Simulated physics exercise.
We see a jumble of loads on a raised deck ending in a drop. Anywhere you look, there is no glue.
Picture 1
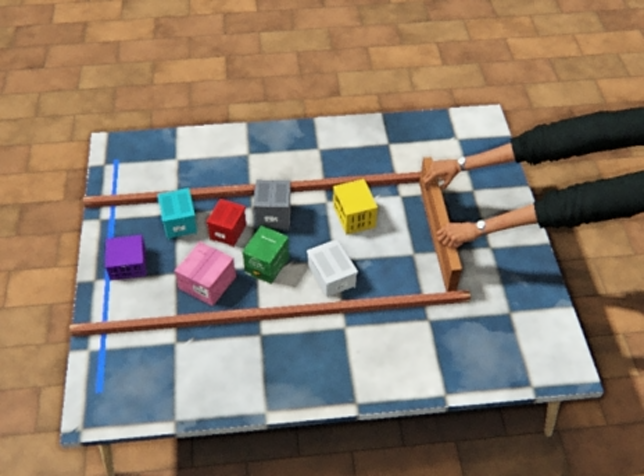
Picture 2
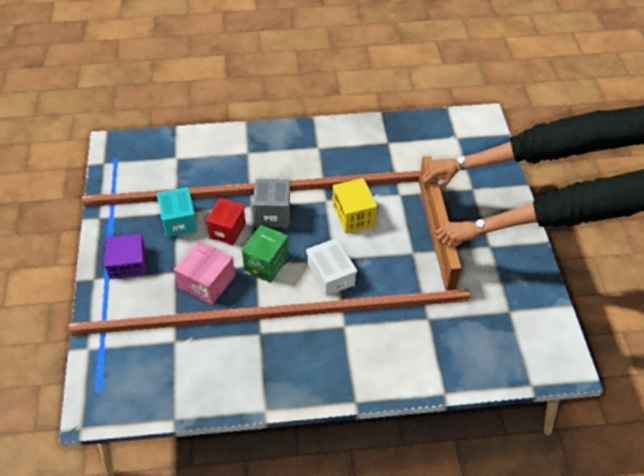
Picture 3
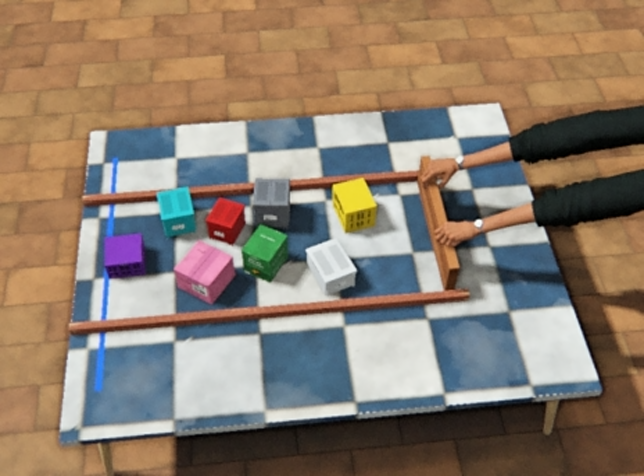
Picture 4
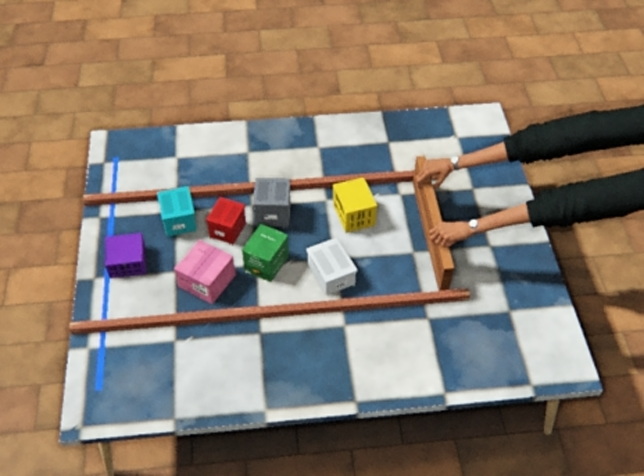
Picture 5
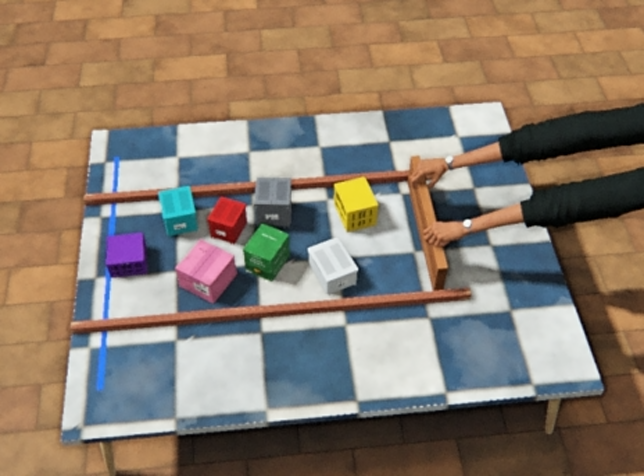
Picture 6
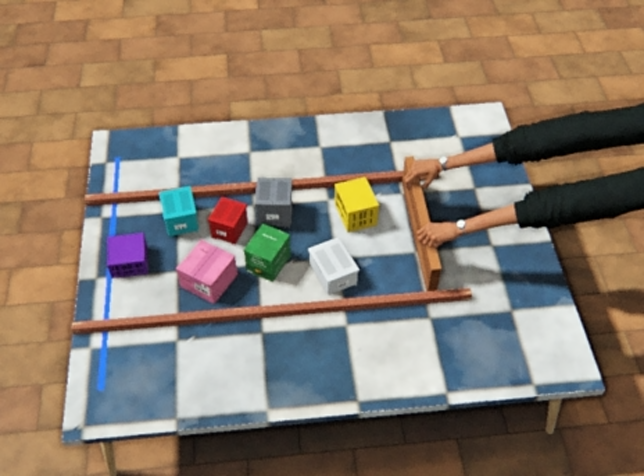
On a raised checkered deck, two hands slid a wooden plank slightly left between two rails, while the scattered colored boxes and crates between it and the blue tape stayed still.
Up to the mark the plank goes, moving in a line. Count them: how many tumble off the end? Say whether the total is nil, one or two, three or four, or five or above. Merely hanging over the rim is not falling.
The total is five or above.
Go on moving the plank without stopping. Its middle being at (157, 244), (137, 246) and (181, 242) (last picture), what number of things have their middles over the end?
Over the end: 2, 4, 0.
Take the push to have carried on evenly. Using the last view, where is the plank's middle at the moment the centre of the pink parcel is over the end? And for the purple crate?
Approx. (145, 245) for the first, approx. (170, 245) for the second.
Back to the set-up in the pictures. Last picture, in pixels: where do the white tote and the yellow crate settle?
(89, 283) and (93, 224), roughly.
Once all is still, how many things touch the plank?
Result: 2 in all.
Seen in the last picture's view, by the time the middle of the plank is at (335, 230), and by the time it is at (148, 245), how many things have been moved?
Moved so far: 2, then 8.
Soon after, none off yet; purple crate at rest near (128, 255); turquoise tote at rest near (179, 212); pink parcel at rest near (208, 271).
Then, none off yet; purple crate moved about its own width near (105, 258); turquoise tote moved about its own width near (123, 212); pink parcel moved well along near (129, 288).
By the end, the number that fall off is five or more; fallen, grey tote, green box, red tote, pink parcel, turquoise tote and purple crate.
